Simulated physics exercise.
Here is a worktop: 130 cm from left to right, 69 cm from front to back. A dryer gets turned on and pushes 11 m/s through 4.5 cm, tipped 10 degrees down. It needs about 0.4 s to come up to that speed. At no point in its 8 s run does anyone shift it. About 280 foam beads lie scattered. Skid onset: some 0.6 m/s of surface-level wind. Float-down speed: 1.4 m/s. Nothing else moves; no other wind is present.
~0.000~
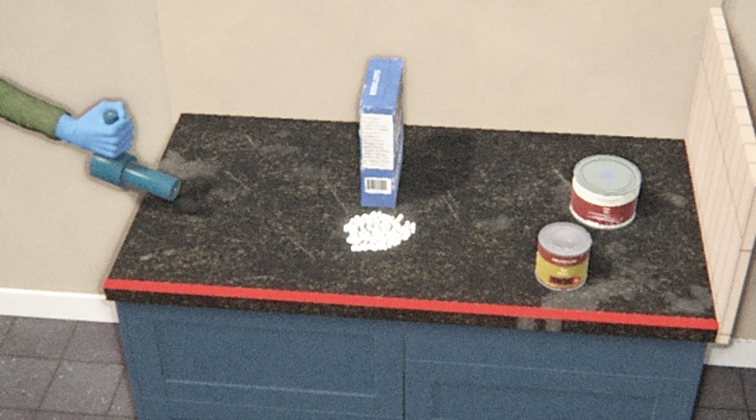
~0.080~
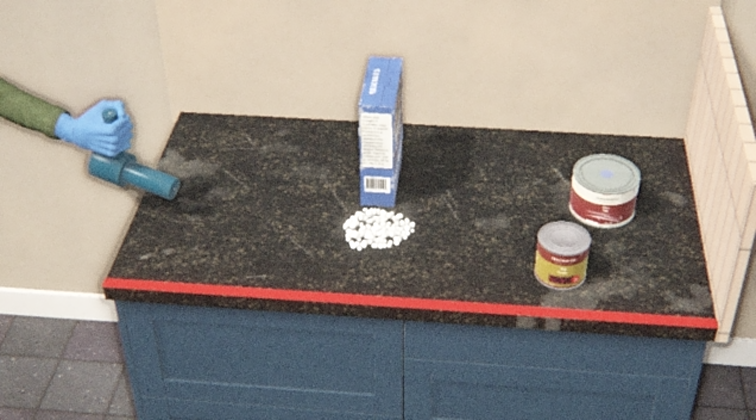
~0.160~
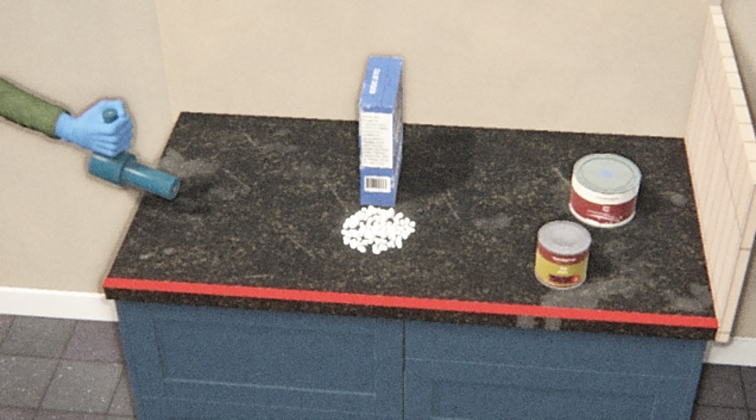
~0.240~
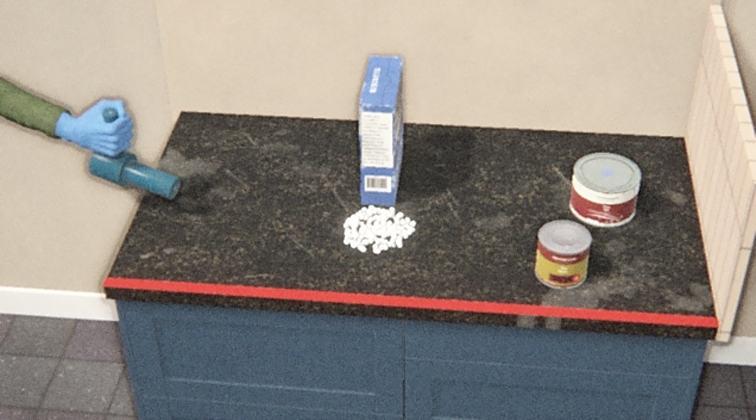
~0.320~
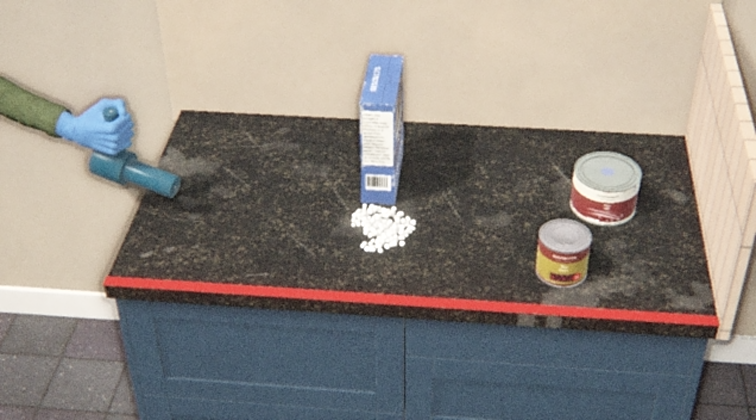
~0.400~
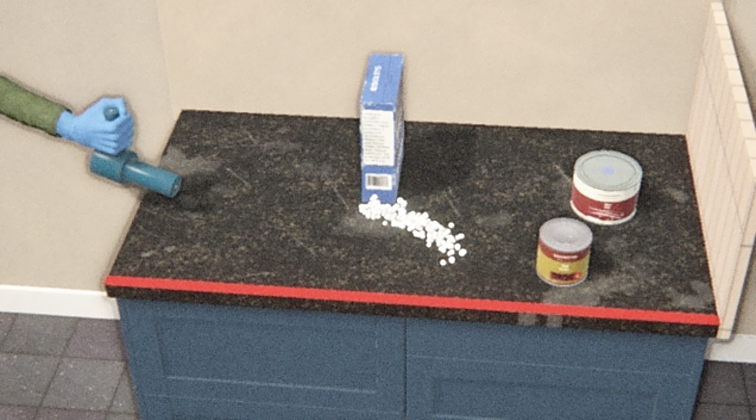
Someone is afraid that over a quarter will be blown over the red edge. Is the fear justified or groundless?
The fear is groundless.
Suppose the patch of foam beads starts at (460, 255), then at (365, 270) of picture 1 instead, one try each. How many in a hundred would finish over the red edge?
15 %, 80 %.
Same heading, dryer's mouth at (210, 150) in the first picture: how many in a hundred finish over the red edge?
That gives roughly 90 % in the end.
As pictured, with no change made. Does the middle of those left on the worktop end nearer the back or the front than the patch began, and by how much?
It drifts toward the rear side, close to 40 cm in all.
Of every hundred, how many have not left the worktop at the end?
About 100 per cent.
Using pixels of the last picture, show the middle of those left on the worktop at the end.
Near (649, 143).
After 1.6 s, 1 % are over the red edge; the middle of those still in play is near (598, 173); 5 % have settled or left.
After 2.6 s, 1 % are over the red edge; the middle of those still in play is near (654, 152); 12 % have settled or left.
After 4.4 s, 1 % are over the red edge; the middle of those still in play is near (648, 146); 17 % have settled or left.
After 8.0 s, at the end, 1 % are over the red edge; the middle of those still in play is near (649, 143).
